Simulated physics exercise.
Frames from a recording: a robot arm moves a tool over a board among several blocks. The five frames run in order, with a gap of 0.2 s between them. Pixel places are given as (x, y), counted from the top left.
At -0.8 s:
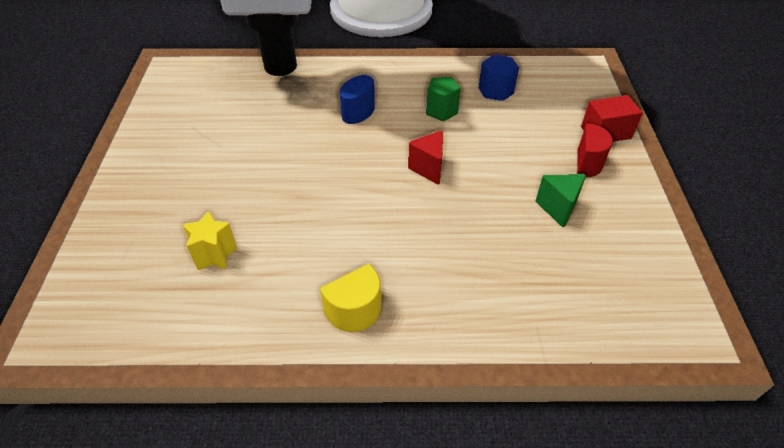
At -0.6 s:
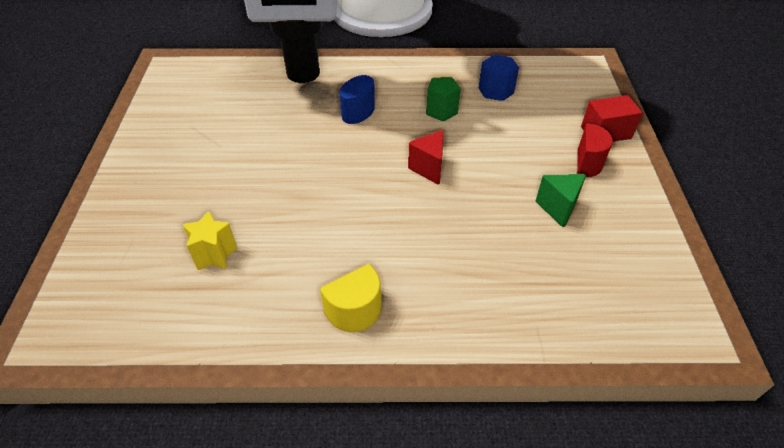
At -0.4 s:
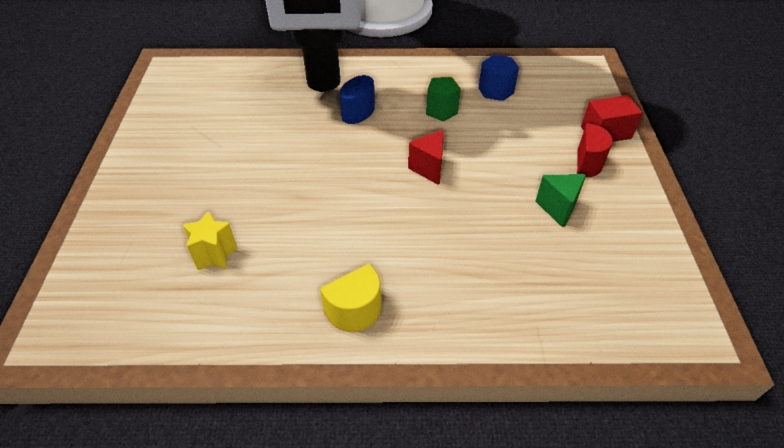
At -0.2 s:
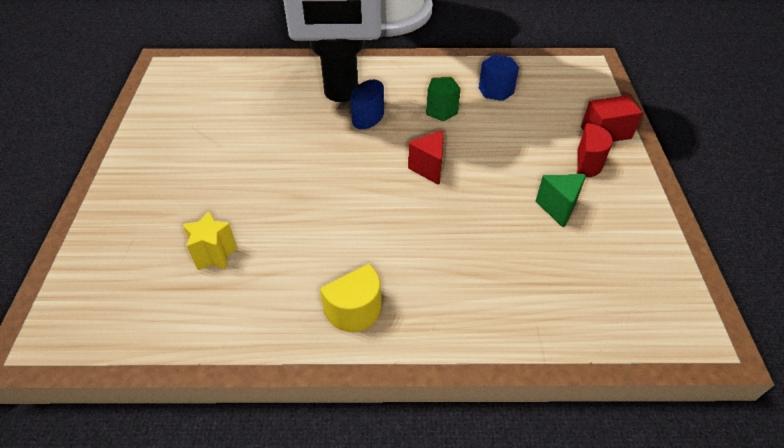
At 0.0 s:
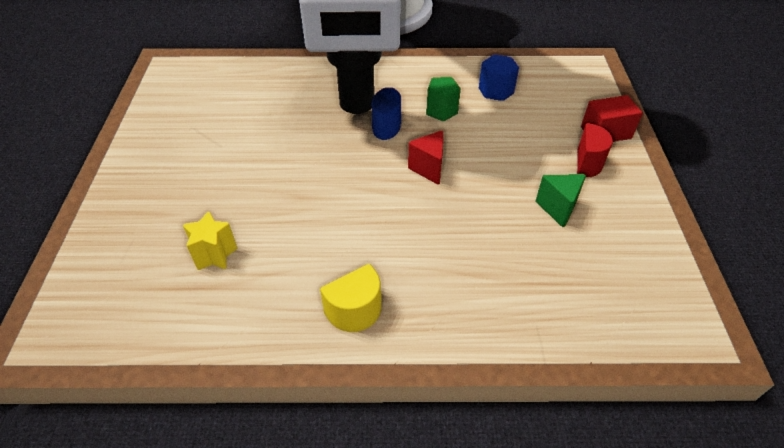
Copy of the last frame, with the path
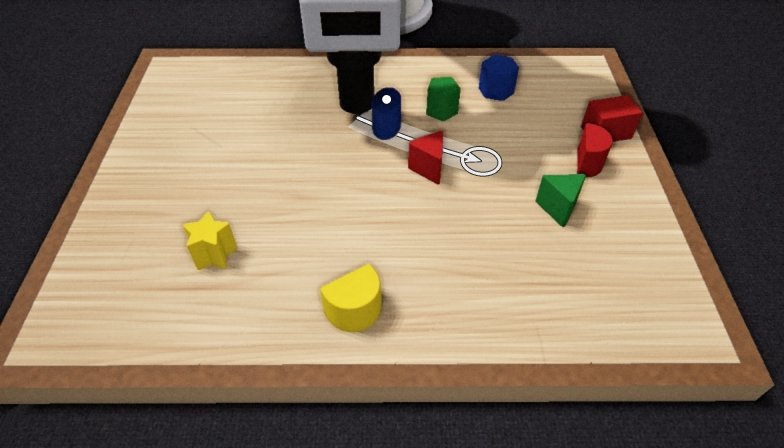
The clip opens on a wooden board scattered with red, green, blue and yellow blocks, a robot arm's black tool near the top left. The tool moves right and slightly down toward the blue elliptical block, then pushes it right and a little down, nearer the red triangular block, which stays still.
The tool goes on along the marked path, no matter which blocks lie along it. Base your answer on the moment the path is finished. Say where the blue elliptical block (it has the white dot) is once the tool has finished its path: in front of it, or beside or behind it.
I'd say it is still being pushed.
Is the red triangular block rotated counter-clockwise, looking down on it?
No.
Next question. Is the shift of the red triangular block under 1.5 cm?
Going by the path, yes.
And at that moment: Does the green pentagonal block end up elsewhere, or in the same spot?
Answer: Unmoved.
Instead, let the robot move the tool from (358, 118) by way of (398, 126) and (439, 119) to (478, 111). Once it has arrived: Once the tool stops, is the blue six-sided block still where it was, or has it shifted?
It is shoved along.
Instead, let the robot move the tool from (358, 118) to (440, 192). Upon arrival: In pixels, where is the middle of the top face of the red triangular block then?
The centre of its top will be at (476, 163).
The line goes from (358, 118) by way of (395, 133) and (437, 148) to (481, 161); the dot is on the blue elliptical block.
What follows on the original path. One third of the way, tool at (396, 119); blue elliptical block at (428, 115).
Two thirds of the way, tool at (438, 134); blue elliptical block at (473, 127); red triangular block at (437, 146), turned 35° clockwise.
At the end, tool at (484, 147); blue elliptical block at (522, 137), turned 20° anticlockwise; red triangular block at (437, 146), turned 40° clockwise; green pentagonal block unmoved.
